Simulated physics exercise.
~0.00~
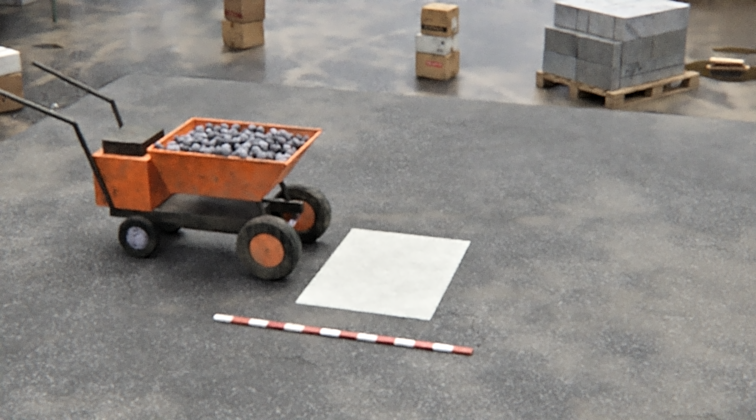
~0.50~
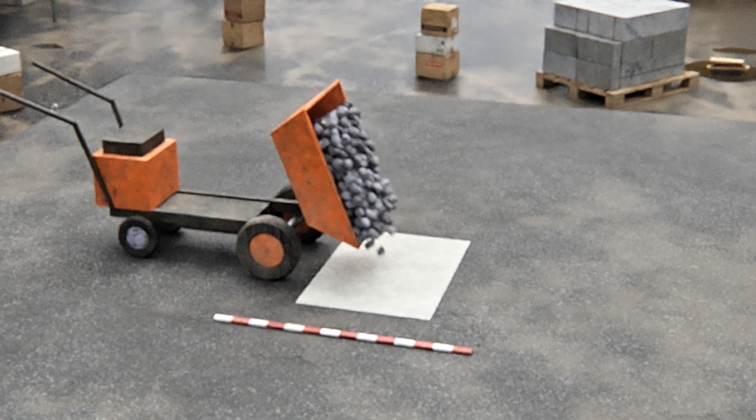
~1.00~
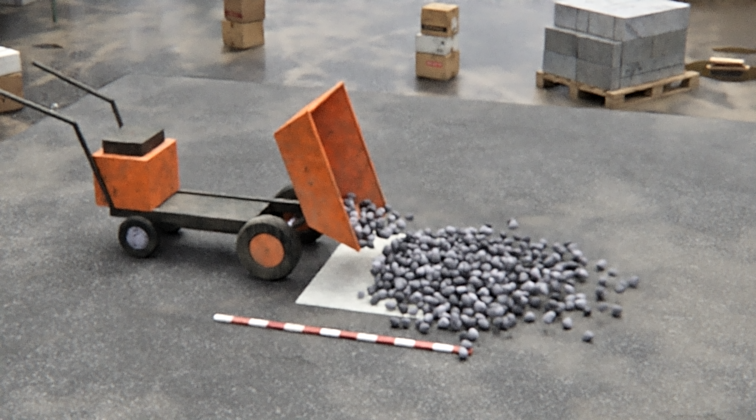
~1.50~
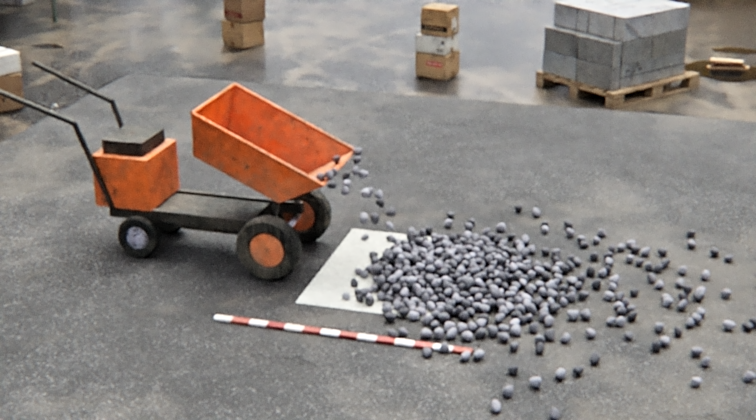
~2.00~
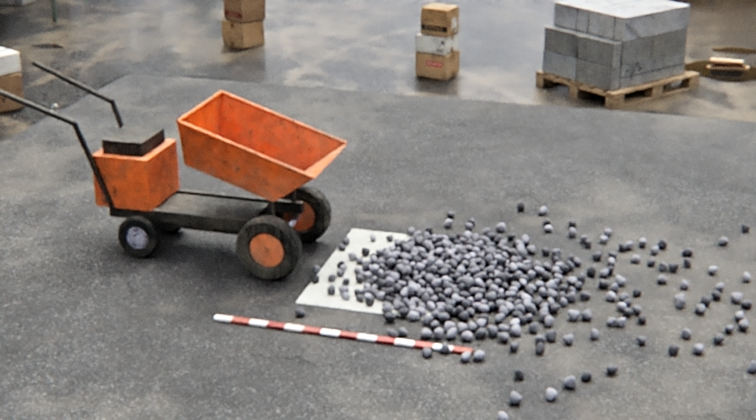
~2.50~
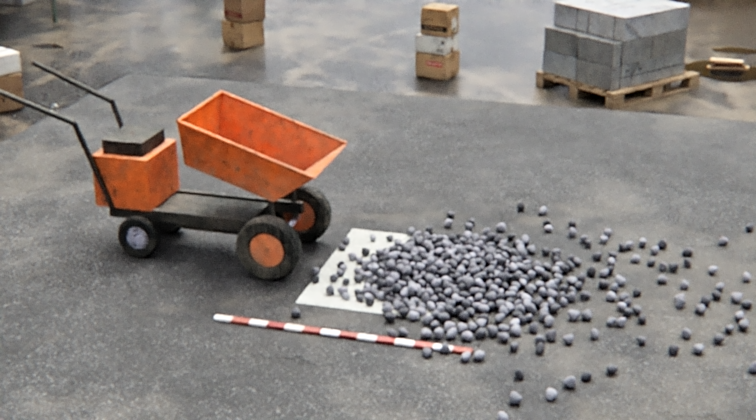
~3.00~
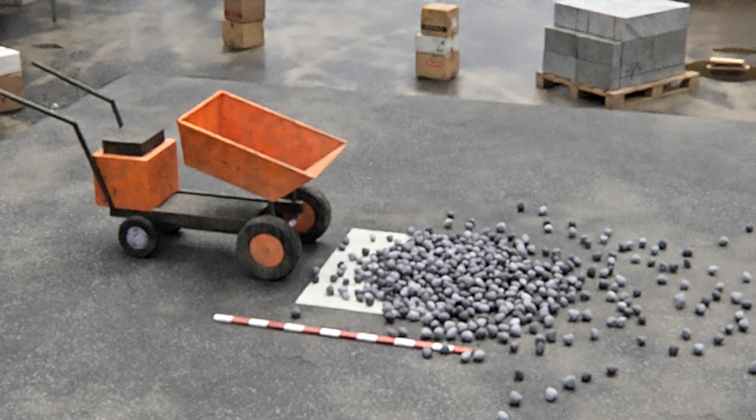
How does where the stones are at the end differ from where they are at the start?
At the start the stones are heaped in the orange skip of the barrow. At the end they lie on the ground to the right of the barrow, partly on the white sheet and partly scattered beyond it.
The orange skip of a small motor barrow, heaped with rounded grey stones, stands level on dark, speckled ground, with a white sheet and a red and white striped bar lying ahead of it. It tips steeply forward to the right, and the stones begin to slide over its front lip. They pour down across the sheet and spread into a broad heap beyond it. As the skip swings back, the last stones drop from its lip while others scatter farther right. The empty skip stops still slightly tilted, leaving stones partly on the sheet and widely strewn past it.
